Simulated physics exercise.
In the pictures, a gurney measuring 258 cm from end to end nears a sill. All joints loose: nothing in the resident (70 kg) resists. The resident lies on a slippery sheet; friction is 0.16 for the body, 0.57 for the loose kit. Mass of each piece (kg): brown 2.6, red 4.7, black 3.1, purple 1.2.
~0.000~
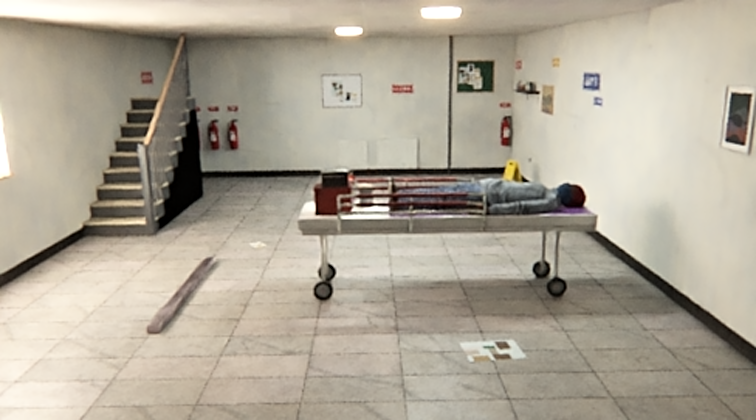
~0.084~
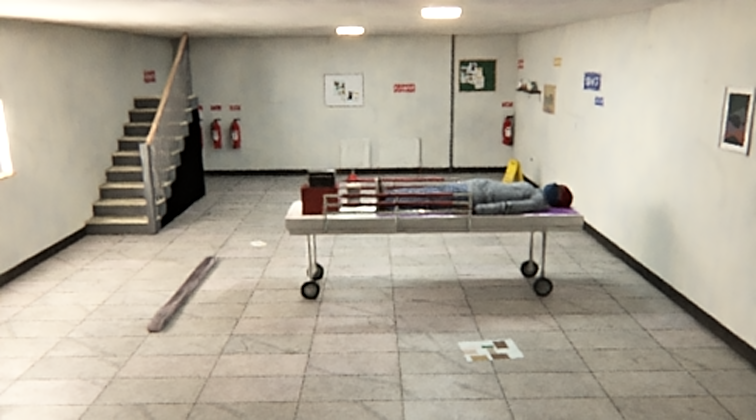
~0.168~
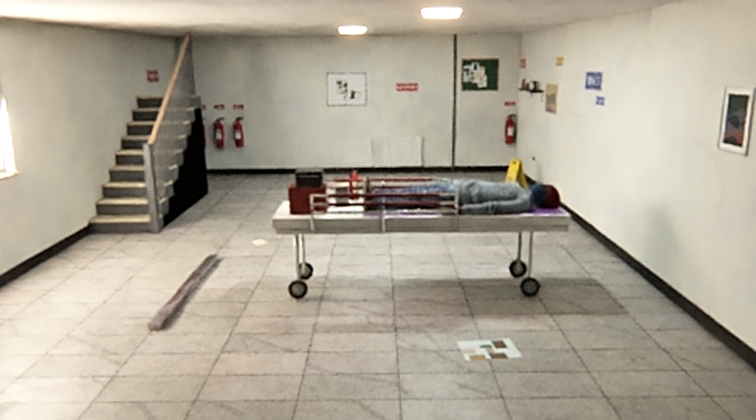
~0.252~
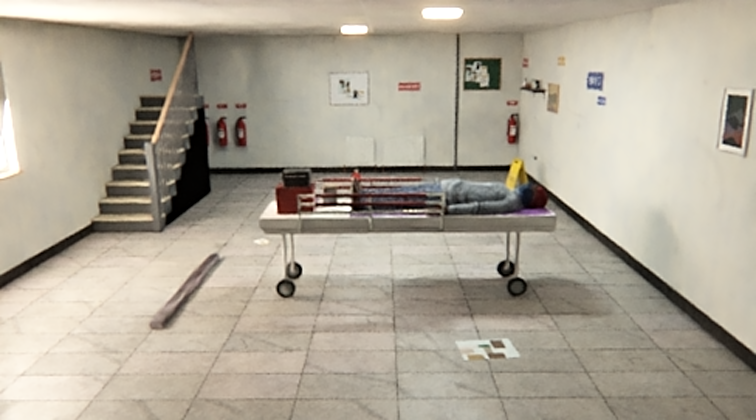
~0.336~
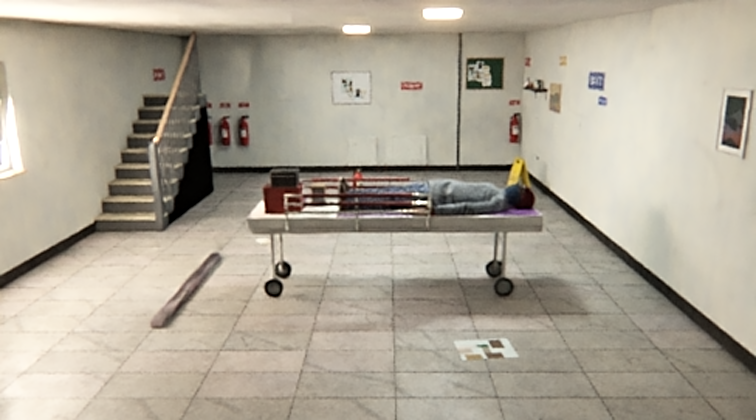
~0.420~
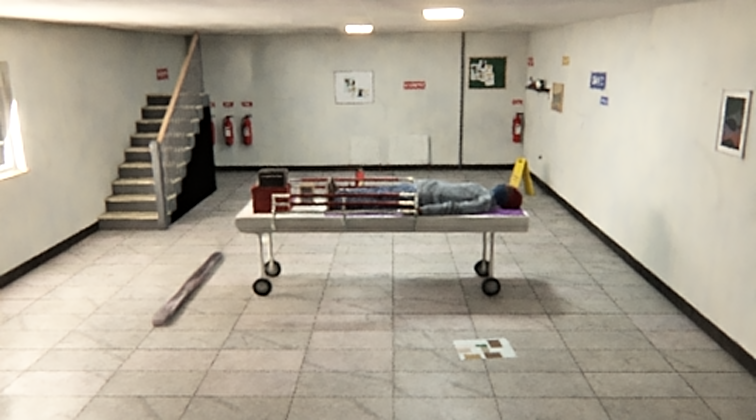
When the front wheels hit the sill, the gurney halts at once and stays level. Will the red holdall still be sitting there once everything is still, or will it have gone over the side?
Result: Retained.
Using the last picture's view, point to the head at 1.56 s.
I'd put it somewhere around (386, 198).
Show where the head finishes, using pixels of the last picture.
Around (386, 198).
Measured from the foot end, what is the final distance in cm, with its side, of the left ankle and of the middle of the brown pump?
Short side for both: Left ankle 40 cm, brown pump 20 cm.
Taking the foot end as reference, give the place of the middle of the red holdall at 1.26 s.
Around 15 cm shy of the mark.
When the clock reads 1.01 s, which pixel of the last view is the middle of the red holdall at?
Pixel in the last view at that time: About (193, 199).
Contact comes at 0.86 s.
After 1.01 s the red holdall is 17 cm short of the foot end, tilted 0°, near (193, 199) in the last picture's view; the black case 16 cm short of the foot end, tilted 0°.
After 1.26 s the red holdall is 15 cm short of the foot end, tilted 0°, near (191, 199) in the last picture's view; the black case 11 cm short of the foot end, tilted 0°.
After 1.56 s the red holdall is 11 cm short of the foot end, tilted 0°, near (186, 199) in the last picture's view.
Final state at 1.8 s, brown pump stays on; red holdall stays on; black case stays on; left ankle stops short of the foot end.
